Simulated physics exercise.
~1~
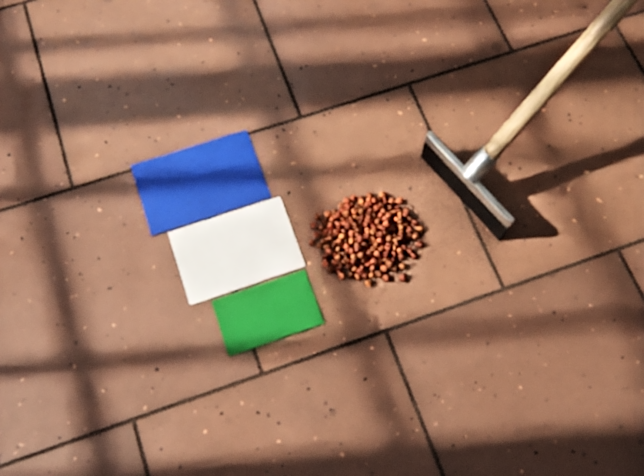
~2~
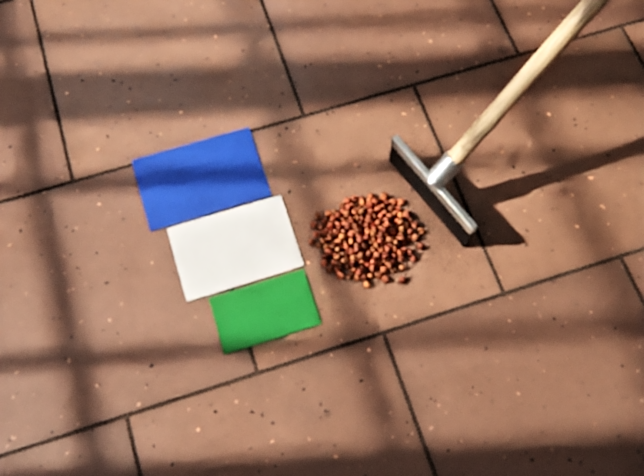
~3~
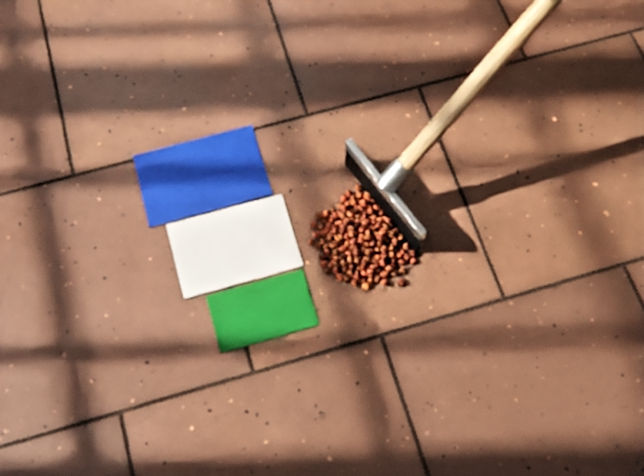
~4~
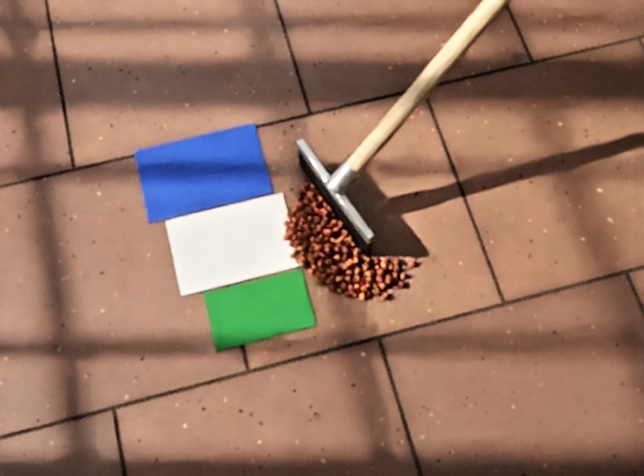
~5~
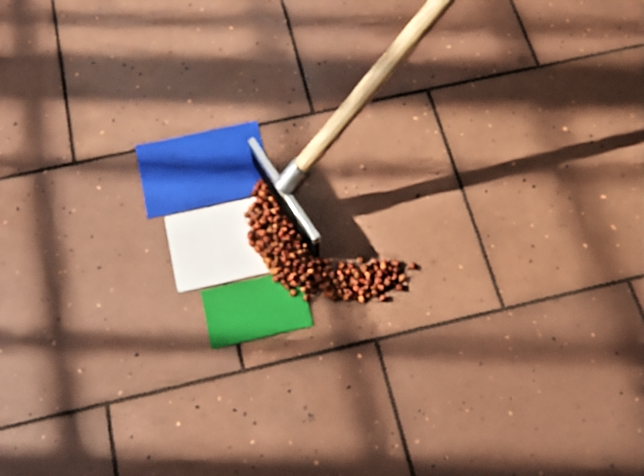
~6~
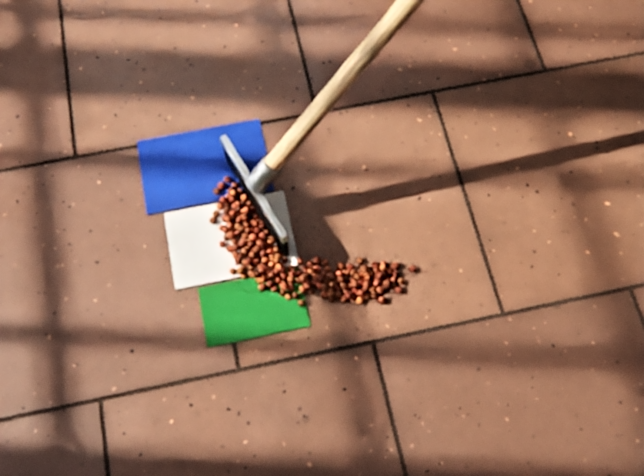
A squeegee pushes part of a pile of brown pellets left, mostly onto the white sheet.
